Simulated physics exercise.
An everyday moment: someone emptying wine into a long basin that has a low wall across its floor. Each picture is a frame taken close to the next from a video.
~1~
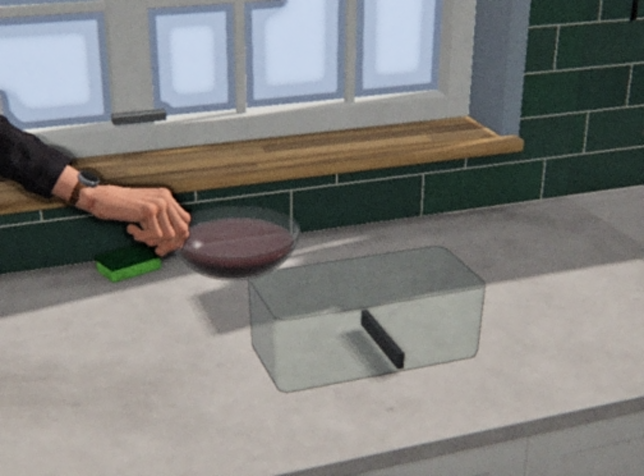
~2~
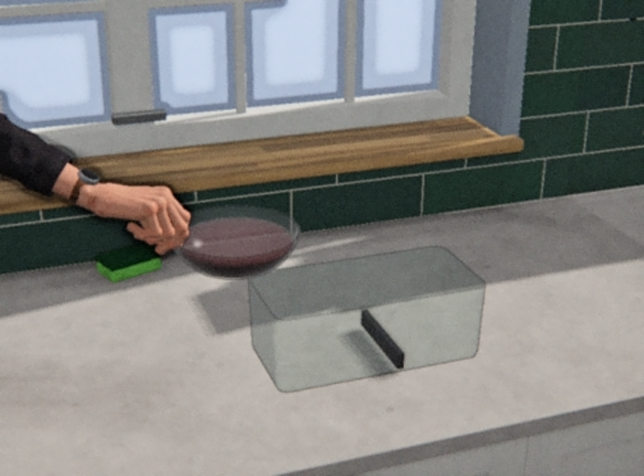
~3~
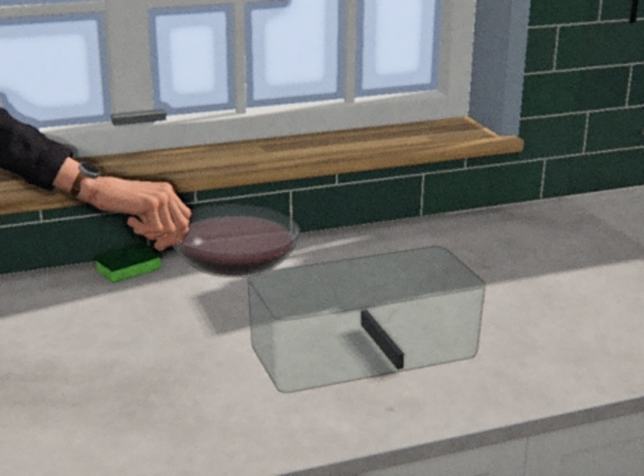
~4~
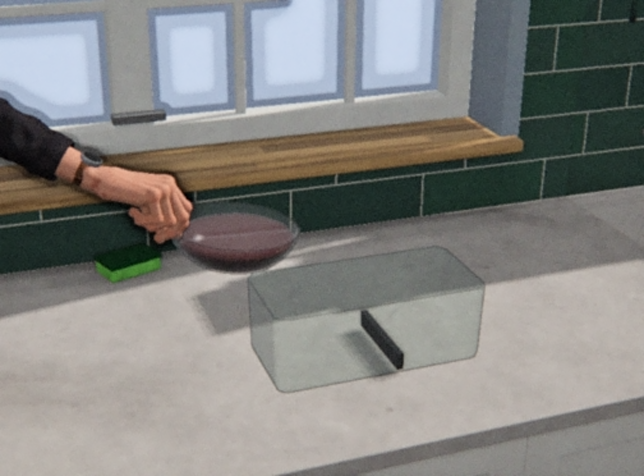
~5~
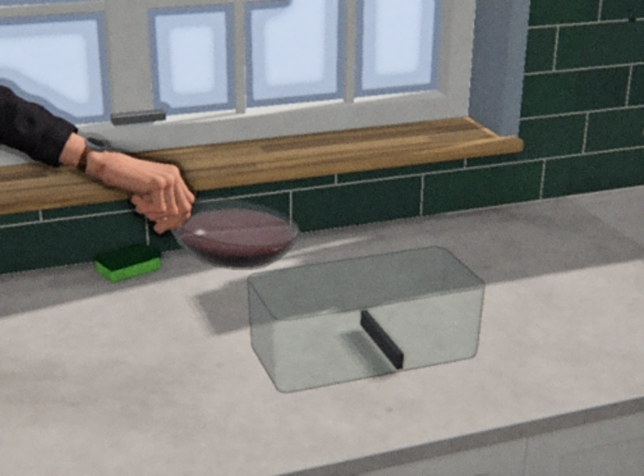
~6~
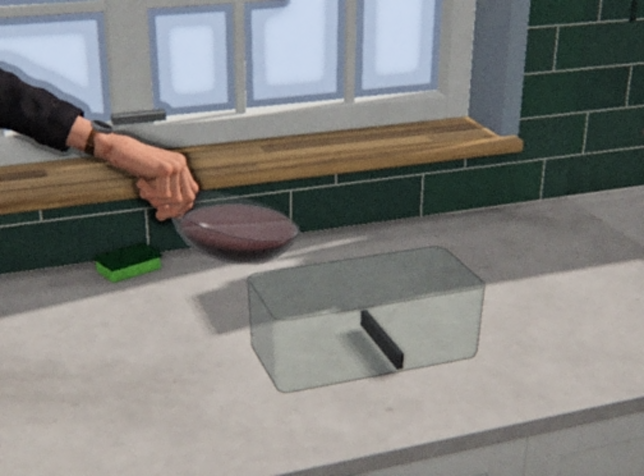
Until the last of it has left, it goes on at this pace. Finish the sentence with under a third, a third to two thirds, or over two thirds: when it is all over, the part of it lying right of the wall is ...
... under a third.
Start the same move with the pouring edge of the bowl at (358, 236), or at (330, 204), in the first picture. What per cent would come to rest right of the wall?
75 %, then 70 %.
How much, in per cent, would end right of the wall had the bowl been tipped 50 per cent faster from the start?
Roughly 35 percent.
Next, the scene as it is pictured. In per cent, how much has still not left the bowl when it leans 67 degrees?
Roughly 30 %.
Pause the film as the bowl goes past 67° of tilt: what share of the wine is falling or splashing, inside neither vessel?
50 %.
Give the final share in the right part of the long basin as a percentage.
Share: Roughly 25 %.
A moment on, the bowl is tipped part way and 28 per cent is still to pour, 19 is left of the wall and 0 right of it.
Next, the bowl is tipped on its side and 0 per cent is still to pour, 78 is left of the wall and 16 right of it.
Then the bowl is tipped on its side and 0 per cent is still to pour, 82 is left of the wall and 17 right of it.
Later the bowl is tipped on its side and 0 per cent is still to pour, 76 is left of the wall and 23 right of it.
Finally, 76 per cent lies left of the wall, 23 right of it and 1 outside.
